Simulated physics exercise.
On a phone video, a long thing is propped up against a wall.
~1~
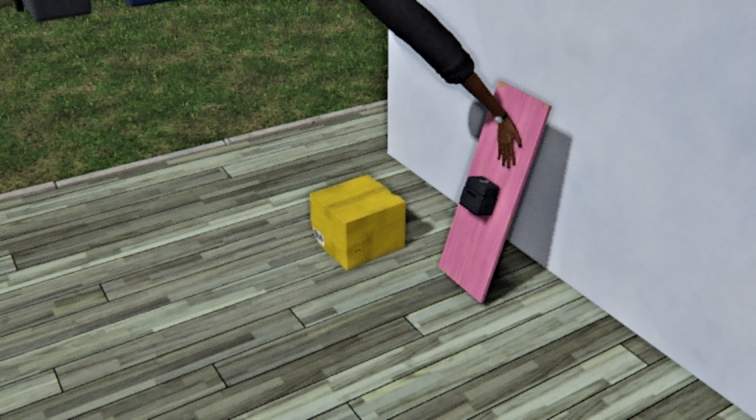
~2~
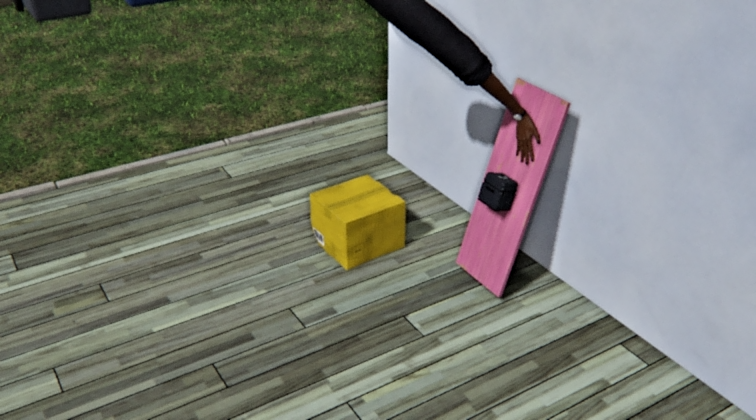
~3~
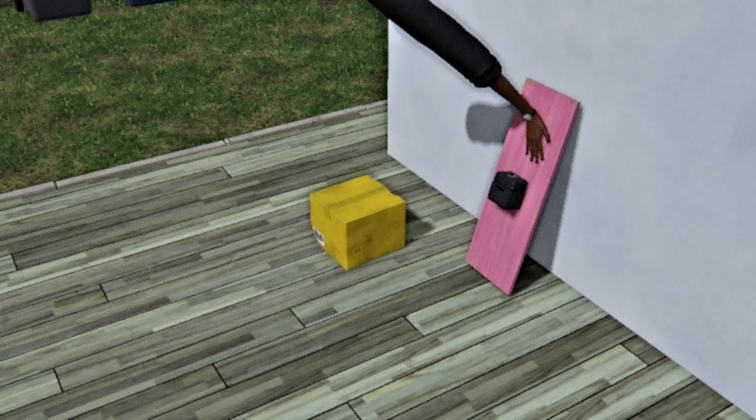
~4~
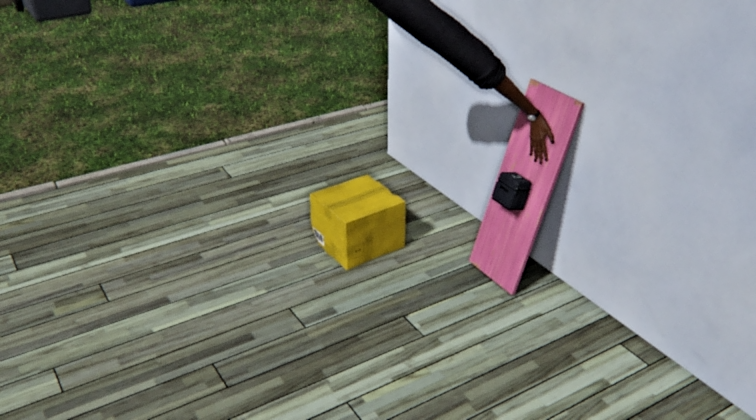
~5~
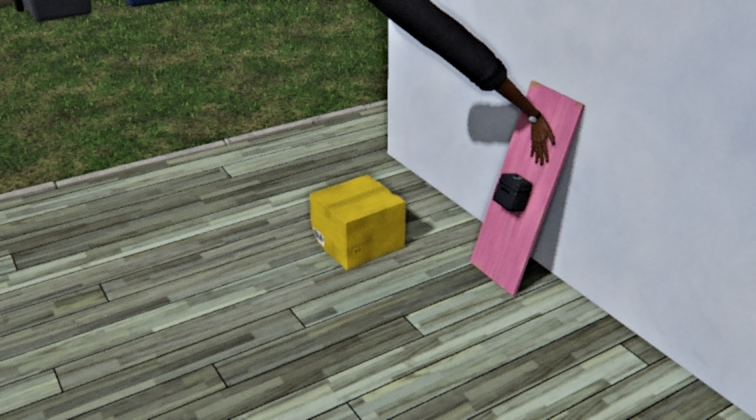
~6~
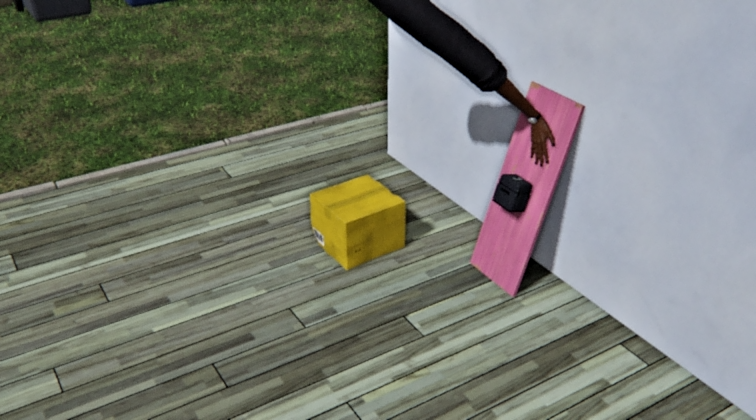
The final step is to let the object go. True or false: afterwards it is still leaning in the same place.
True.
Then, 0.40 s after the last picture, nothing has stirred.
Then, 0.90 s after the last picture, pink board resting near (523, 191).
At rest, both in place. Seen from the same camera at the end, pink board near (523, 191). The board holds.
